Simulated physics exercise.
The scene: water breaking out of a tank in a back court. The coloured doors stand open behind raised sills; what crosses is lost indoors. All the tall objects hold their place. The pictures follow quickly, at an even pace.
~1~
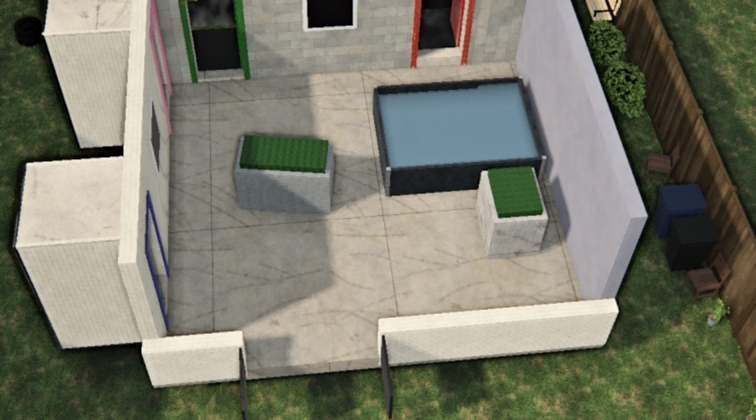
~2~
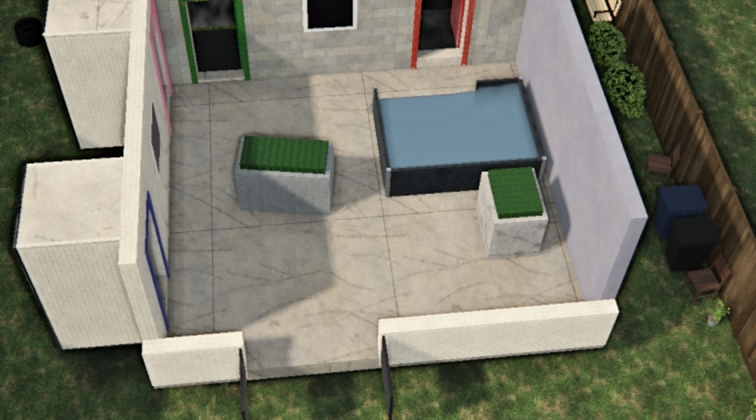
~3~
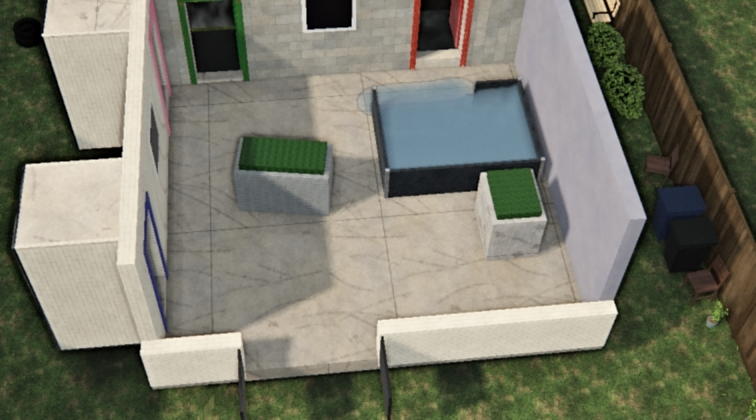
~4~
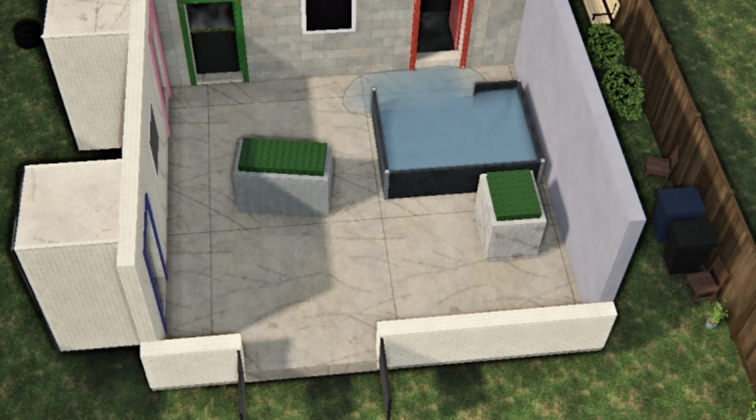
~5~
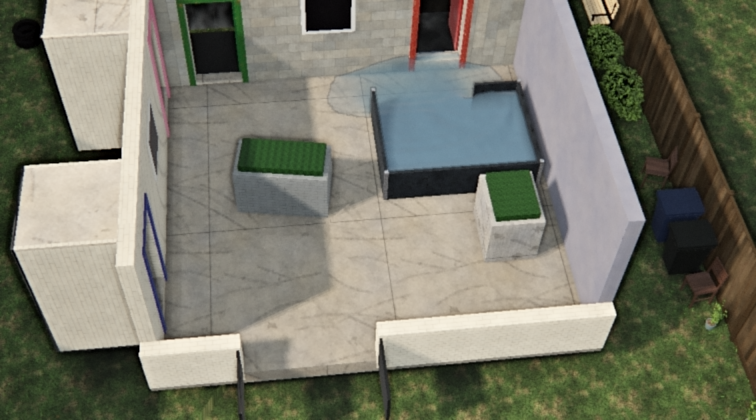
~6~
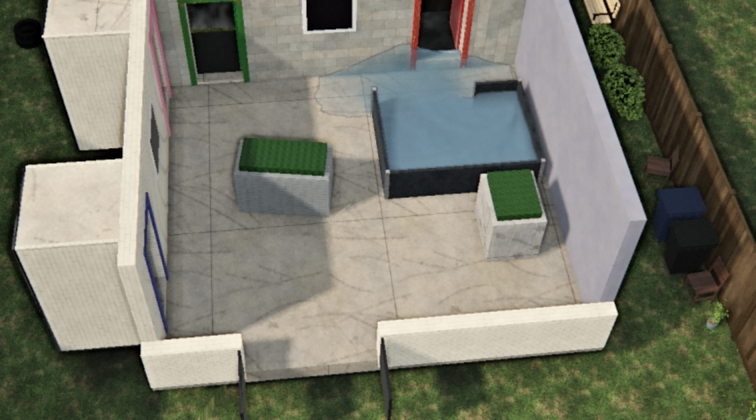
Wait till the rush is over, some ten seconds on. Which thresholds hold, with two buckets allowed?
The blue door holds within the limit; the red door floods; the pink door holds within the limit; the green door floods.
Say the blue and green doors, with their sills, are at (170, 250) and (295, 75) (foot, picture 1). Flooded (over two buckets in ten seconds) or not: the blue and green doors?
My reading: The blue one lets less in, the green one goes over.
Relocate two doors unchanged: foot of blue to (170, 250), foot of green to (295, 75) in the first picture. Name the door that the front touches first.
The red-painted one.
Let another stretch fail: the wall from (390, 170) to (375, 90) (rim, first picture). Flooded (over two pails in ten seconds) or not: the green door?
My reading: The green one takes more.
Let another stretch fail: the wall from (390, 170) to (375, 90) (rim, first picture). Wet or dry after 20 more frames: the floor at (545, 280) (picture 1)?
At that place: Free of water.
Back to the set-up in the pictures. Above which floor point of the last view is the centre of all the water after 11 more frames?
At about (415, 120).
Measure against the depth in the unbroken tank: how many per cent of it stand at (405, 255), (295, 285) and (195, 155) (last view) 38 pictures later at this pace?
In turn 0, 4 and 20 in a hundred.
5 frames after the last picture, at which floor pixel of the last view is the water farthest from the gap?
At about (245, 82).
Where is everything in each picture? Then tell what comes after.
In the first picture, the tank at (457, 125) is whole and still.
In the second picture, the front is at a hidden place, out from the gap on the tank's far side.
In the third picture, the front is at (361, 102), out from the gap on the tank's far side.
In the fourth picture, water pours out on the tank's far side and has run to (475, 73).
In the fifth picture, water pours out on the tank's far side and has run to (487, 66).
In the sixth picture, the front is at (506, 65), out from the gap on the tank's far side.
A moment on, water covers 15 % of the floor; the blue door not reached, the red door over two buckets in, the pink door not reached, the green door not reached.
Next, water covers 30 % of the floor; the blue door not reached, the red door far over two buckets in, the pink door wet at the sill, nothing in, the green door wet at the sill, nothing in.
Then, water covers 45 % of the floor; the blue door wet at the sill, nothing in, the red door far over two buckets in, the pink door wet at the sill, nothing in, the green door wet at the sill, nothing in.
Later, water covers 75 % of the floor; the blue door wet at the sill, nothing in, the red door far over two buckets in, the pink door wet at the sill, nothing in, the green door over two buckets in.
In the end, water covers 85 % of the floor; the blue door wet at the sill, nothing in, the red door far over two buckets in, the pink door wet at the sill, nothing in, the green door over two buckets in.
